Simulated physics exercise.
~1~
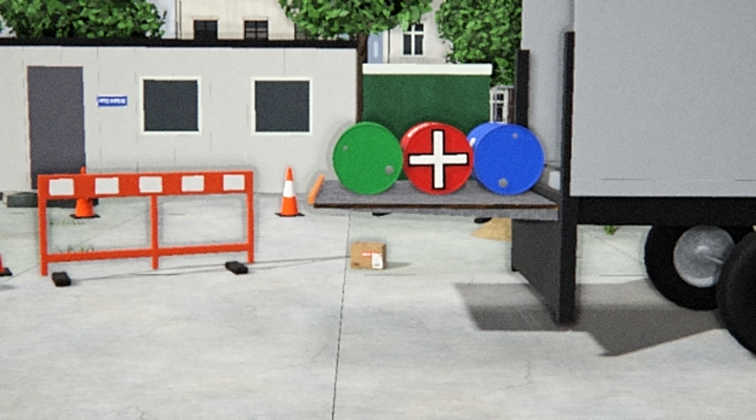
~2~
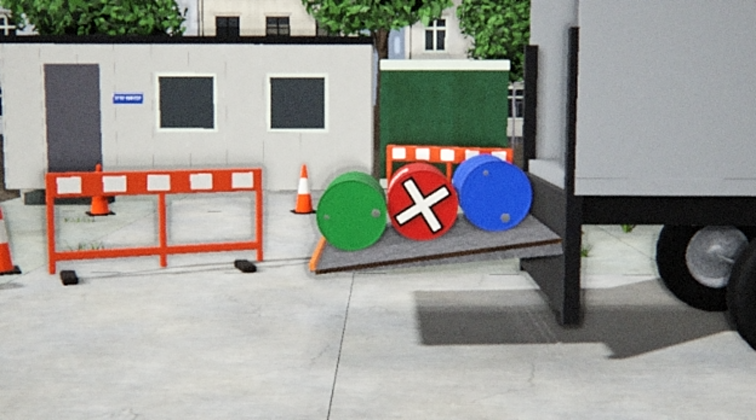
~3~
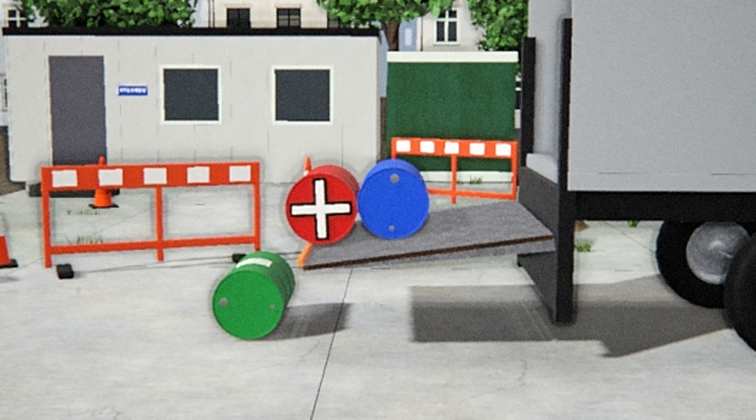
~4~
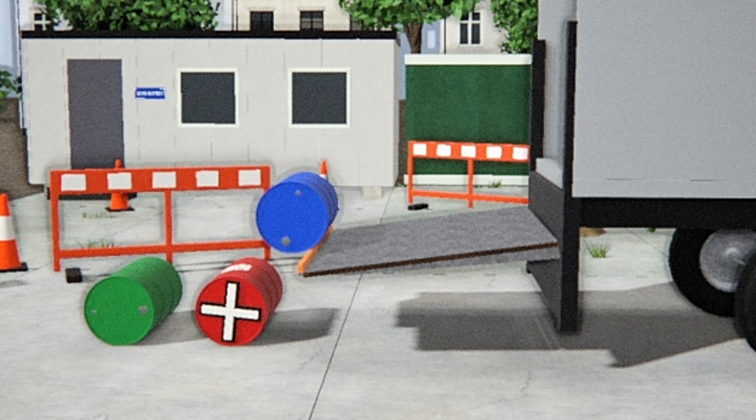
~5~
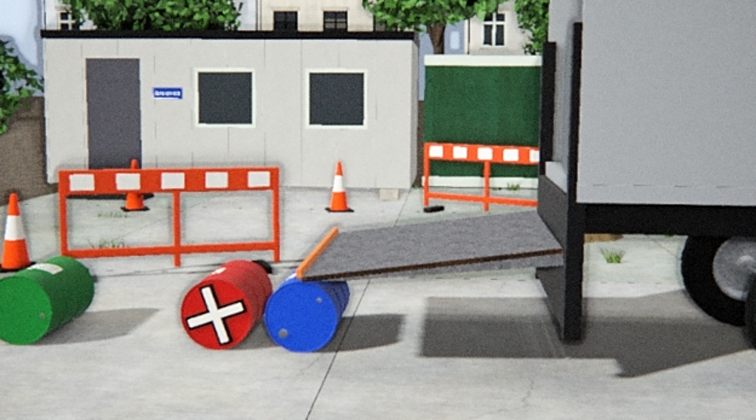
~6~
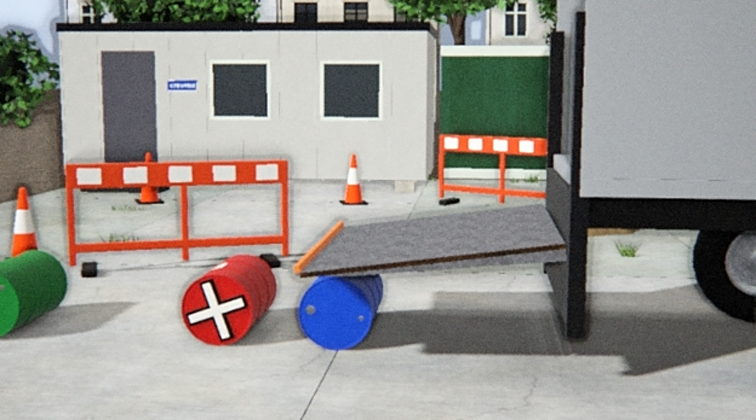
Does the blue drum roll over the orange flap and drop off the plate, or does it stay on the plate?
The blue drum rolls over the flap and drops to the ground, after the green and red drums have gone over it too.
